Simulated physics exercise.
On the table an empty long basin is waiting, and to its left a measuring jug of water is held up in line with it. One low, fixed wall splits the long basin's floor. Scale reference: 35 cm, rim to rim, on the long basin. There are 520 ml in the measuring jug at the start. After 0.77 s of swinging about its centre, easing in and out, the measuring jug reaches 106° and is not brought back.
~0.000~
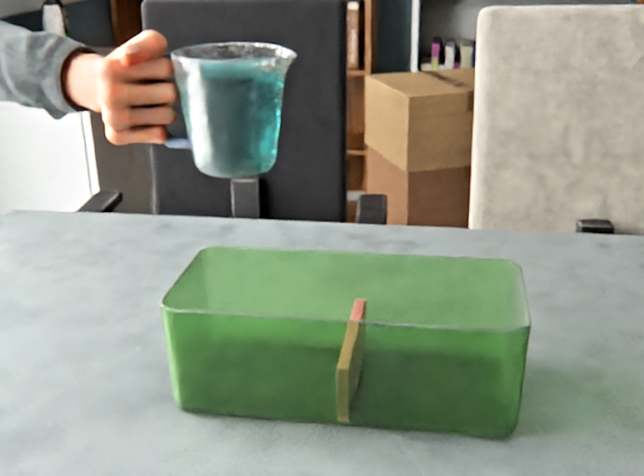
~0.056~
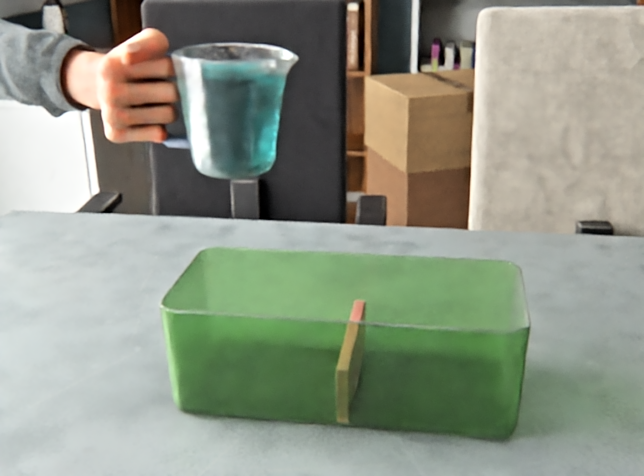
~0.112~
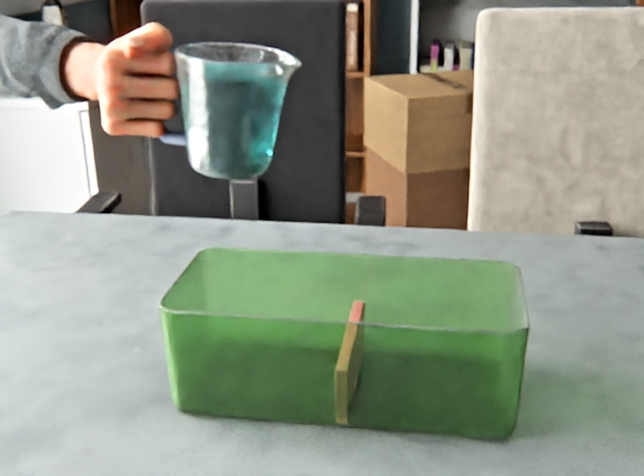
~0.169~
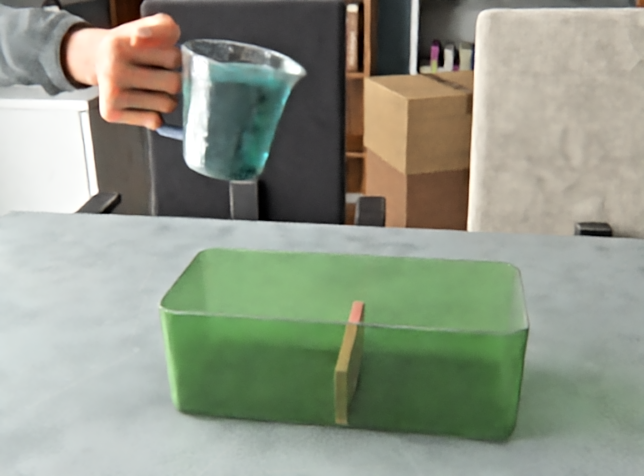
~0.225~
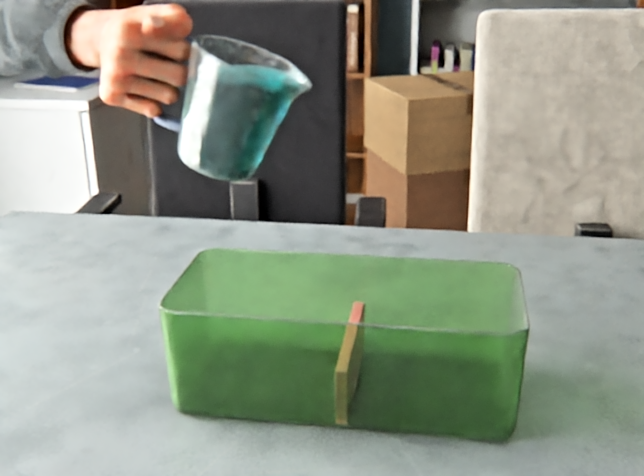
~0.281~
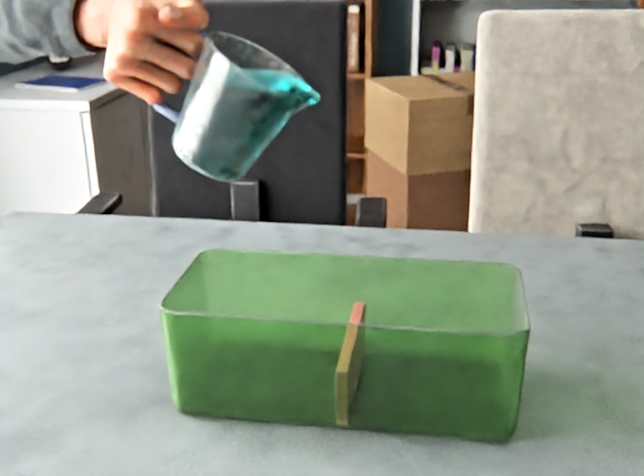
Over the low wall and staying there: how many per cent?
85 out of 100.
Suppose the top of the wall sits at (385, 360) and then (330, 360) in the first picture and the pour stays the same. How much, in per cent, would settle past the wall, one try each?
In turn about 40 and 90 per cent.
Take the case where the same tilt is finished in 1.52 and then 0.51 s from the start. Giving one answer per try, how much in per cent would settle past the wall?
It comes to 85 per cent, and then 80 per cent.
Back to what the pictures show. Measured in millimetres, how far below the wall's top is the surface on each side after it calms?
58 mm left, 42 mm right.
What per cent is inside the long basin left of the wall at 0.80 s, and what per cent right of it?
Near 5 on the left, 68 on the right.
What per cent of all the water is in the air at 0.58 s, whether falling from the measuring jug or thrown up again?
Near 32 per cent at that moment.
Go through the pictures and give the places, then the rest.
Tilt 0°; pouring edge (296, 55); surface from (184, 69) to (283, 70); the long basin's rim runs from (182, 276) to (524, 295); the wall's top is at (353, 332), in the first frame.
Tilt 1°; pouring edge (297, 57); surface from (185, 69) to (283, 72), in the second frame.
Tilt 5°; pouring edge (300, 63); surface from (187, 68) to (285, 74), in the third frame.
Tilt 12°; pouring edge (306, 73); surface from (191, 70) to (291, 77), in the fourth frame.
Tilt 21°; pouring edge (311, 86); surface from (196, 75) to (302, 80), in the fifth frame.
Tilt 31°; pouring edge (316, 101); surface from (195, 88) to (307, 91); 1 per cent is over the edge, in the sixth frame.
After 0.58 s the tilt is 91° and 52 per cent is still to pour, 0 is left of the wall and 16 right of it.
After 0.80 s the tilt is 106° and 8 per cent is still to pour, 5 is left of the wall and 68 right of it.
After 1.02 s the tilt is 106° and 0 per cent is still to pour, 12 is left of the wall and 85 right of it.
After 1.27 s the tilt is 106° and 0 per cent is still to pour, 13 is left of the wall and 85 right of it.
In the end 13 per cent lies left of the wall, 85 right of it and 2 outside.
